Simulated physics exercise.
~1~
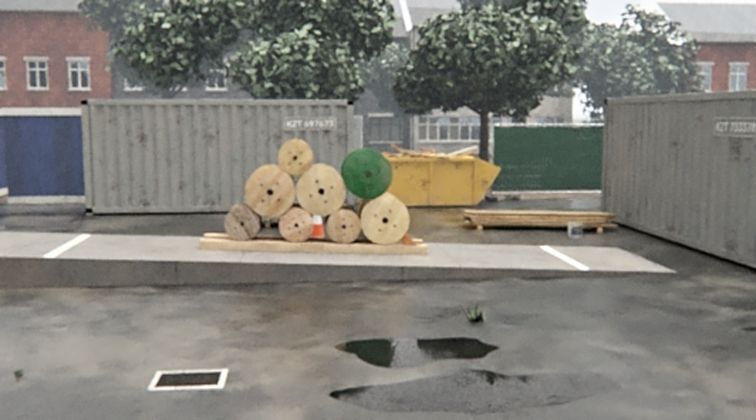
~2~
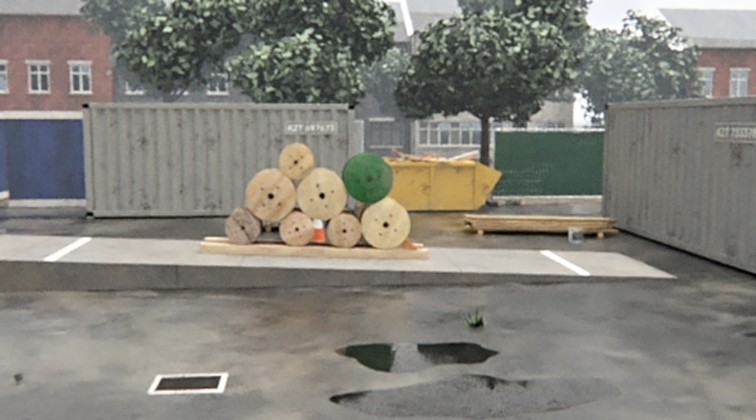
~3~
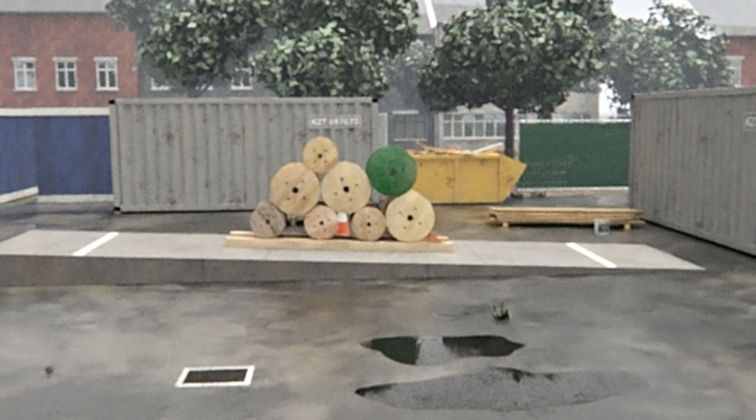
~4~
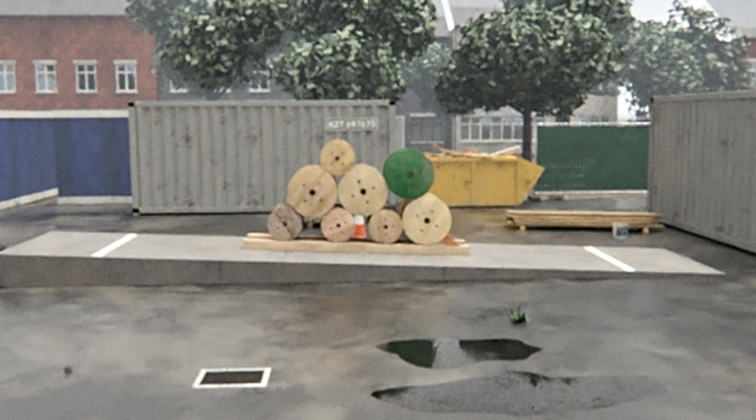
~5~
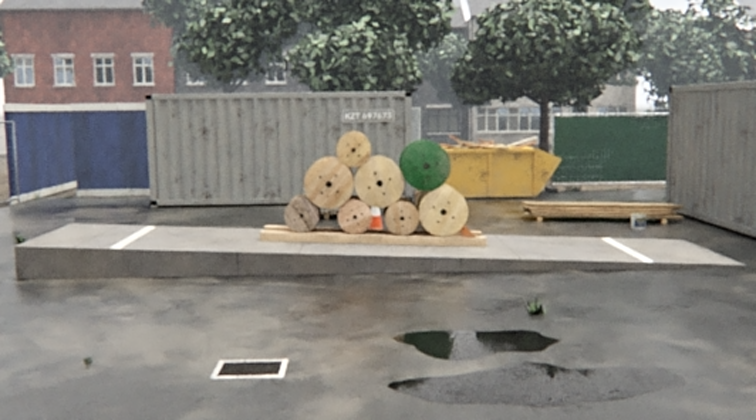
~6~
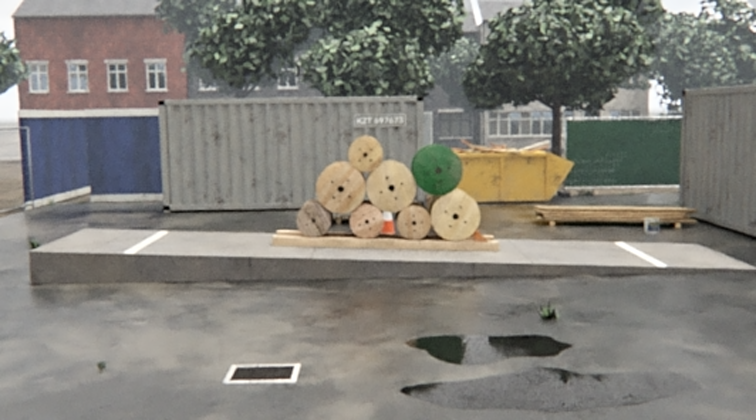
In a wet yard with shipping containers and a yellow skip, a stack of wooden cable reels, one of them green, sat on timbers on a concrete pad; the view drifted slightly left, and nothing in the pile moved, the green reel still resting up on others.
